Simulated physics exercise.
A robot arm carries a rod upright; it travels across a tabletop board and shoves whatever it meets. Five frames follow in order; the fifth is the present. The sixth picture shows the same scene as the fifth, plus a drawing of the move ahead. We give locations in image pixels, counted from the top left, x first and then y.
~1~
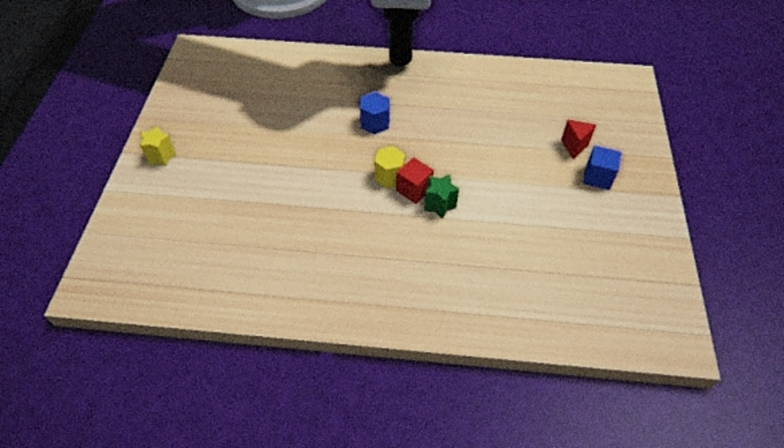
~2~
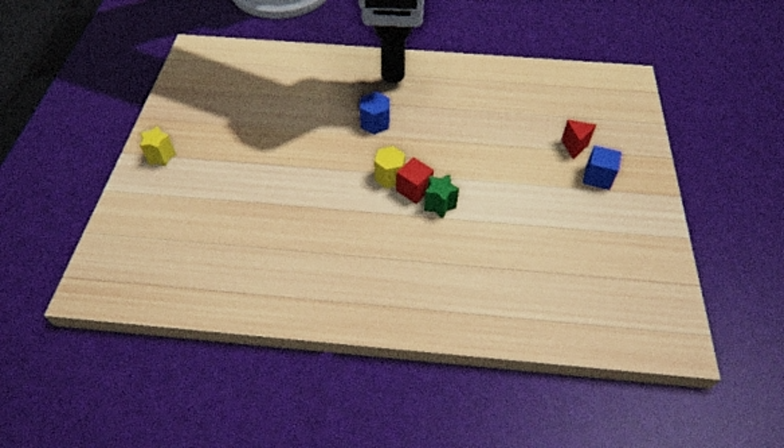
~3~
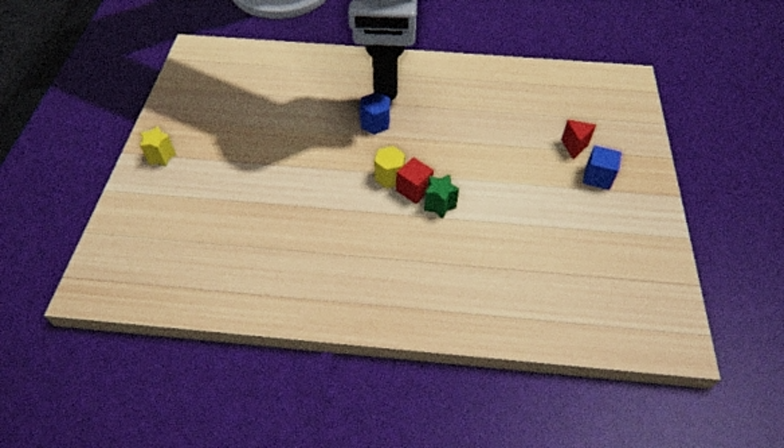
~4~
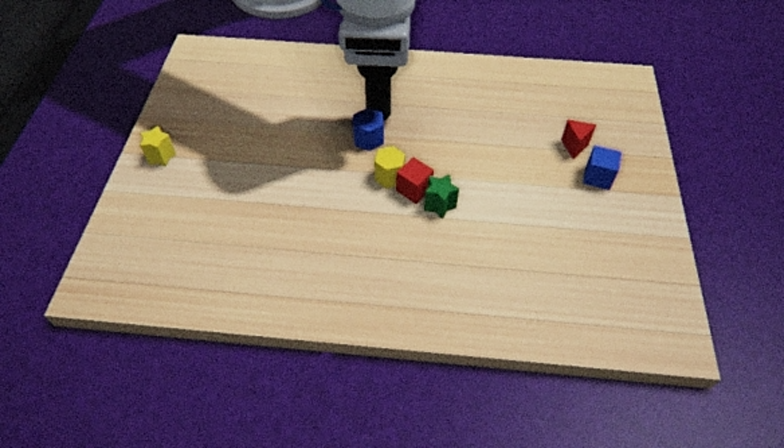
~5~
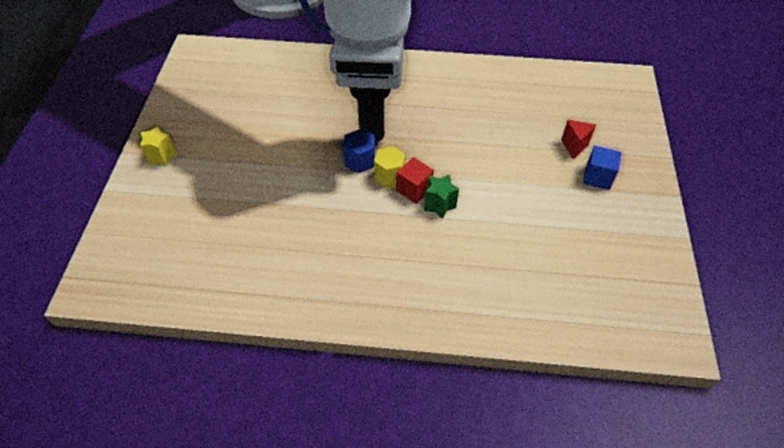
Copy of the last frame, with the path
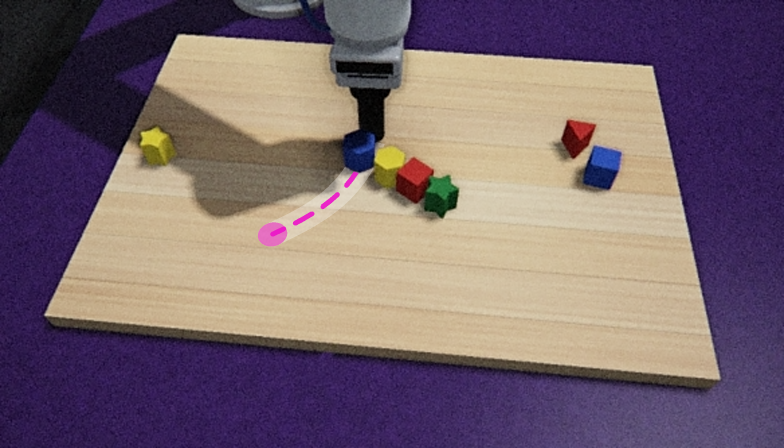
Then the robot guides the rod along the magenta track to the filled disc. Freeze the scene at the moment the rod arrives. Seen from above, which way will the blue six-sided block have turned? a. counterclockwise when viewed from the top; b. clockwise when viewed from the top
I choose a.
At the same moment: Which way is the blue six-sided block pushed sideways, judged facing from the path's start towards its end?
Over to the left.
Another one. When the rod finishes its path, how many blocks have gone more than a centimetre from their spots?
Blocks displaced: 1.
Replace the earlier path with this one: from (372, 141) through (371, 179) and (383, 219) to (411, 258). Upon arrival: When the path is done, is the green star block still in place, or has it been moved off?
By the end it has moved.
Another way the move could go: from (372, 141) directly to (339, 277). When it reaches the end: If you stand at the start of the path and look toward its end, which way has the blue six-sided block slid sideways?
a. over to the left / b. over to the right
(b)
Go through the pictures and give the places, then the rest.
In the first picture, lower end of the rod at (401, 59), tops of blocks, blue six-sided block at (375, 102), yellow six-sided block at (390, 157).
In the second picture, rod at (393, 76), blocks as before.
In the third picture, rod at (386, 94), blocks as before.
In the fourth picture, rod at (379, 113), blue six-sided block at (368, 119).
In the fifth picture, rod at (372, 134), blue six-sided block at (359, 140), yellow six-sided block at (390, 157).
The drawn path runs from (372, 141) by way of (353, 177) and (319, 209) to (273, 234).
On the path given first. One third of the way, rod at (352, 170); blue six-sided block at (339, 179).
Two thirds of the way, rod at (318, 202); blue six-sided block at (318, 215), turned 45° anticlockwise.
At the end, rod at (271, 227); blue six-sided block at (315, 222), turned 65° anticlockwise; yellow six-sided block not moved.
